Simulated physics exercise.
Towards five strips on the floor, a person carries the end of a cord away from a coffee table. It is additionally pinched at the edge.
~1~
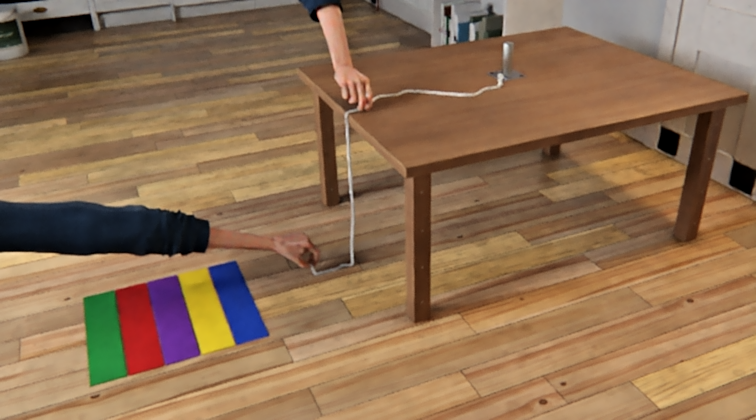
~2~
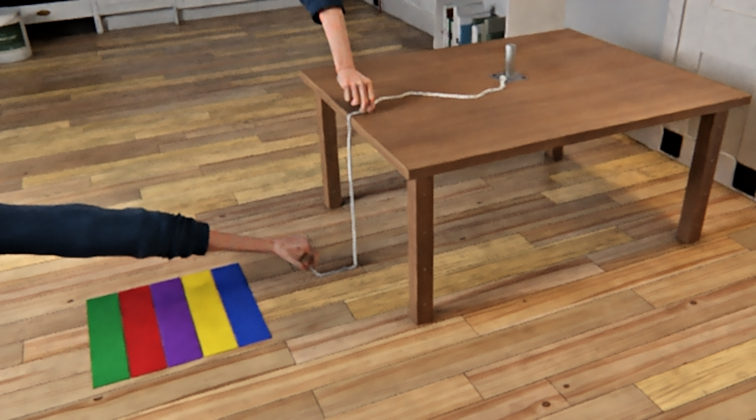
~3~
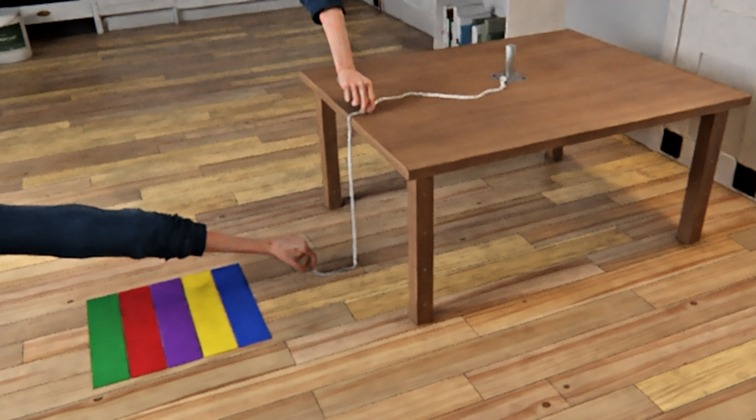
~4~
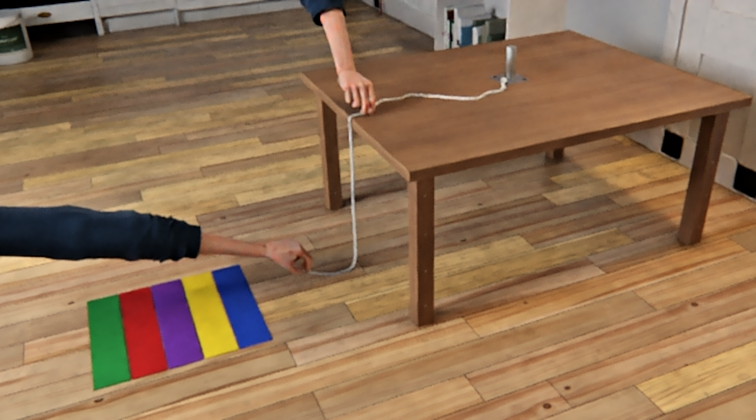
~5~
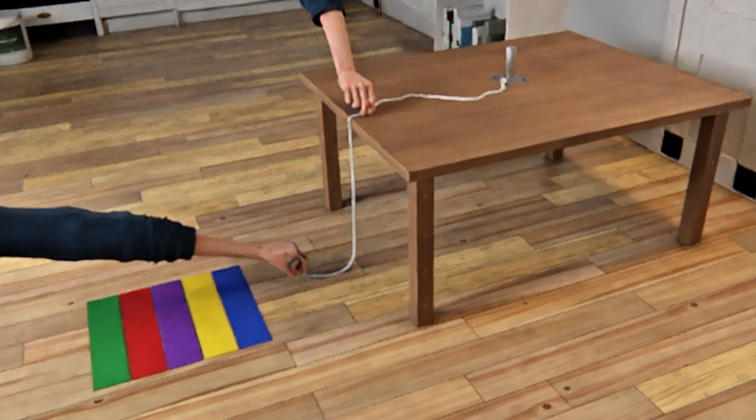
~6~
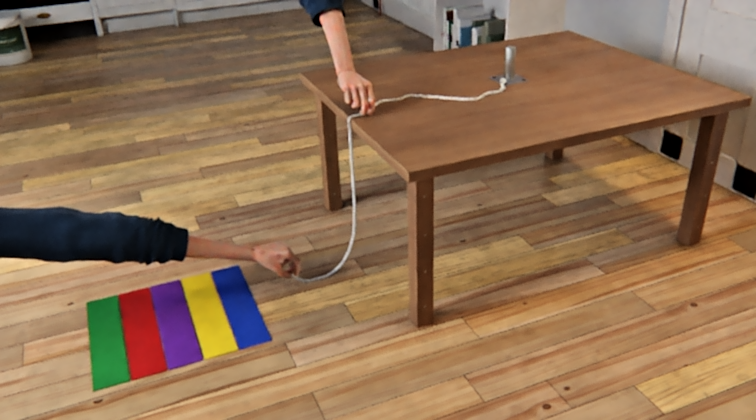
Hand near the floor drawing a cord's end slightly left beside coloured strips, while another hand pinches it at the table edge.
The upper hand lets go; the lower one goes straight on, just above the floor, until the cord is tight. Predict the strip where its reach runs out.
Its reach runs out at the red strip.
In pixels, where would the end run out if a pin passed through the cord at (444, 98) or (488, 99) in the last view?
First try near (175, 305), second near (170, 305).
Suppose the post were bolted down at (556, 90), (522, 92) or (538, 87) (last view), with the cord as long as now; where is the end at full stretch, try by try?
Per try, approx.: (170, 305); (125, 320); (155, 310).
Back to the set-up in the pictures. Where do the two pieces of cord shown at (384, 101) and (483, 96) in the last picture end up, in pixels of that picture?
The first one ends up at (354, 114) and the second one at (452, 91).
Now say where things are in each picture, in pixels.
End (311, 264); blue (247, 325); yellow (213, 334); purple (179, 343); red (144, 353); green (106, 363), in the first picture.
End (311, 267); cord through (501, 87) (449, 96) (384, 99) (349, 131) (352, 196) (355, 258), in the second picture.
End (309, 268), in the third picture.
End (304, 271); cord through (502, 89) (450, 98) (384, 101) (351, 132) (353, 197) (355, 259), in the fourth picture.
End (299, 273), in the fifth picture.
End (292, 275); cord through (501, 89) (449, 98) (384, 101) (350, 133) (354, 197) (344, 261), in the sixth picture.
A little later, end near (209, 296); over yellow.
Next, end near (165, 307); over purple.
When it is tight, end near (138, 314); over red. It halts on the red strip.
